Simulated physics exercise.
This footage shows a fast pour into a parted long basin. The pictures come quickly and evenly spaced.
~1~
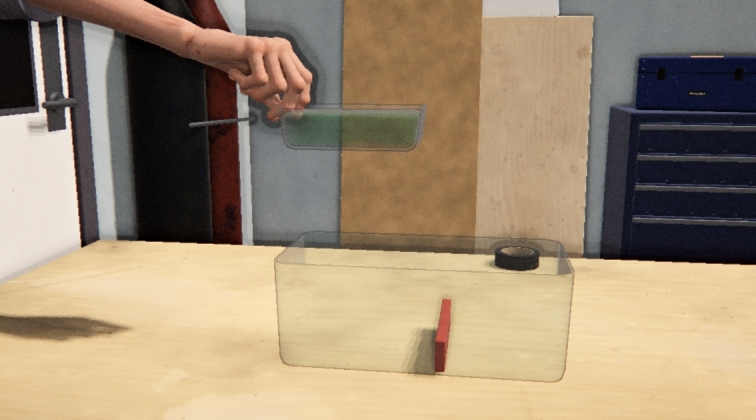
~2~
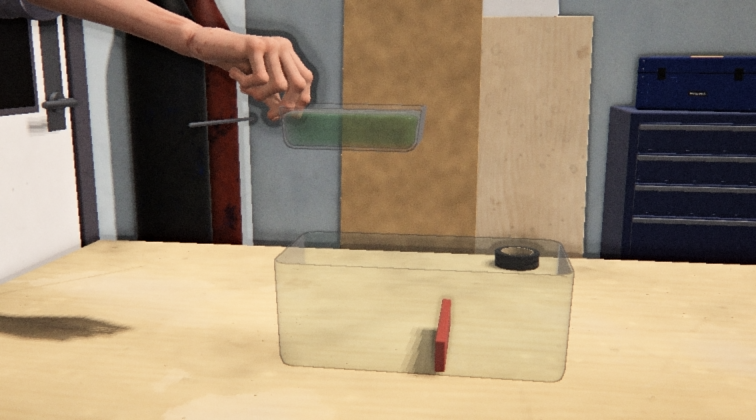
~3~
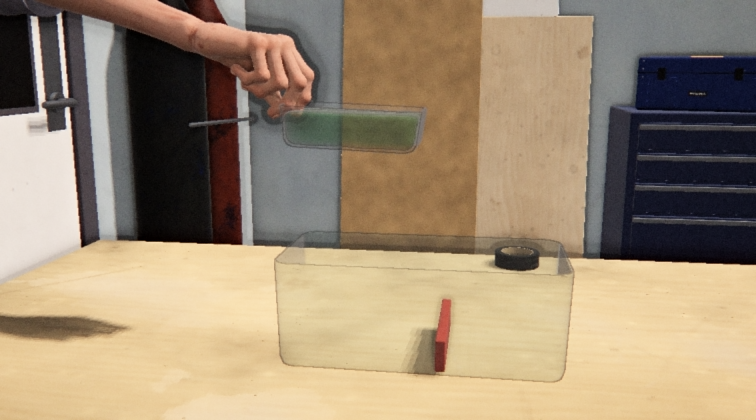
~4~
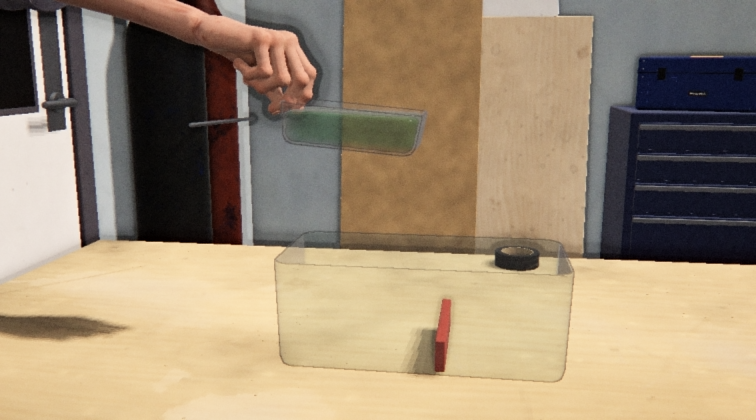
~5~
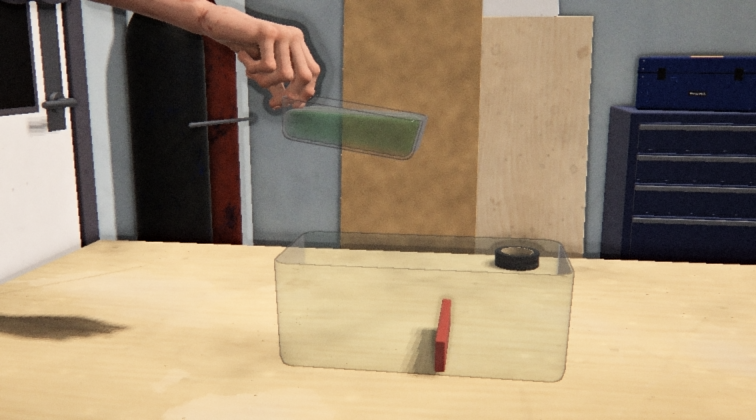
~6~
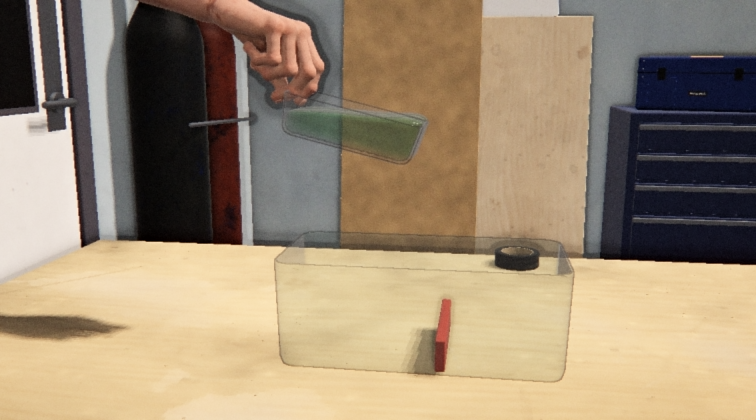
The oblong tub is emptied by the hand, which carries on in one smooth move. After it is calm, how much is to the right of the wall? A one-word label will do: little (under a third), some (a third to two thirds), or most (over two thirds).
Most.
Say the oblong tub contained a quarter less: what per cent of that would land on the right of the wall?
It should come out close to 70 per cent.
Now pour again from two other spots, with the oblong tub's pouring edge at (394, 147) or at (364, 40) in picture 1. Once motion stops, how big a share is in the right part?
Close to 55 % for the first start and close to 45 % for the second.
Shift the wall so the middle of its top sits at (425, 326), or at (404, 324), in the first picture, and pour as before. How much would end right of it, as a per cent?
I'd expect near 75 percent the first time and near 85 percent the next.
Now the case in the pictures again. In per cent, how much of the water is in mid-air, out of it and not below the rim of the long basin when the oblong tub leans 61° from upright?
35 %.
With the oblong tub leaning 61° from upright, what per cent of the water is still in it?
It still holds around 15 per cent there.
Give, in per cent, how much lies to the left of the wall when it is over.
Close to 25 per cent.
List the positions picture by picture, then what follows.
In the first picture, tilt 0°; pouring edge (423, 109); surface from (292, 113) to (421, 114); the long basin's rim runs from (290, 247) to (567, 258); the wall's top is at (444, 320).
In the second picture, tilt 1°; pouring edge (423, 110); surface from (293, 112) to (421, 114).
In the third picture, tilt 2°; pouring edge (423, 112); surface from (293, 111) to (422, 115).
In the fourth picture, tilt 5°; pouring edge (424, 115); surface from (294, 111) to (422, 116).
In the fifth picture, tilt 9°; pouring edge (425, 120); surface from (294, 111) to (424, 117).
In the sixth picture, tilt 14°; pouring edge (425, 126); surface from (295, 110) to (423, 121); 4 per cent is over the edge.
A moment on, the oblong tub is tipped part way and 17 per cent is still to pour, 2 is left of the wall and 45 right of it.
Next, the oblong tub is tipped on its side and 4 per cent is still to pour, 17 is left of the wall and 75 right of it.
Then the oblong tub is tipped on its side and 0 per cent is still to pour, 23 is left of the wall and 75 right of it.
Later the oblong tub is tipped on its side and 0 per cent is still to pour, 23 is left of the wall and 75 right of it.
At rest 23 per cent lies left of the wall, 76 right of it and 2 outside.
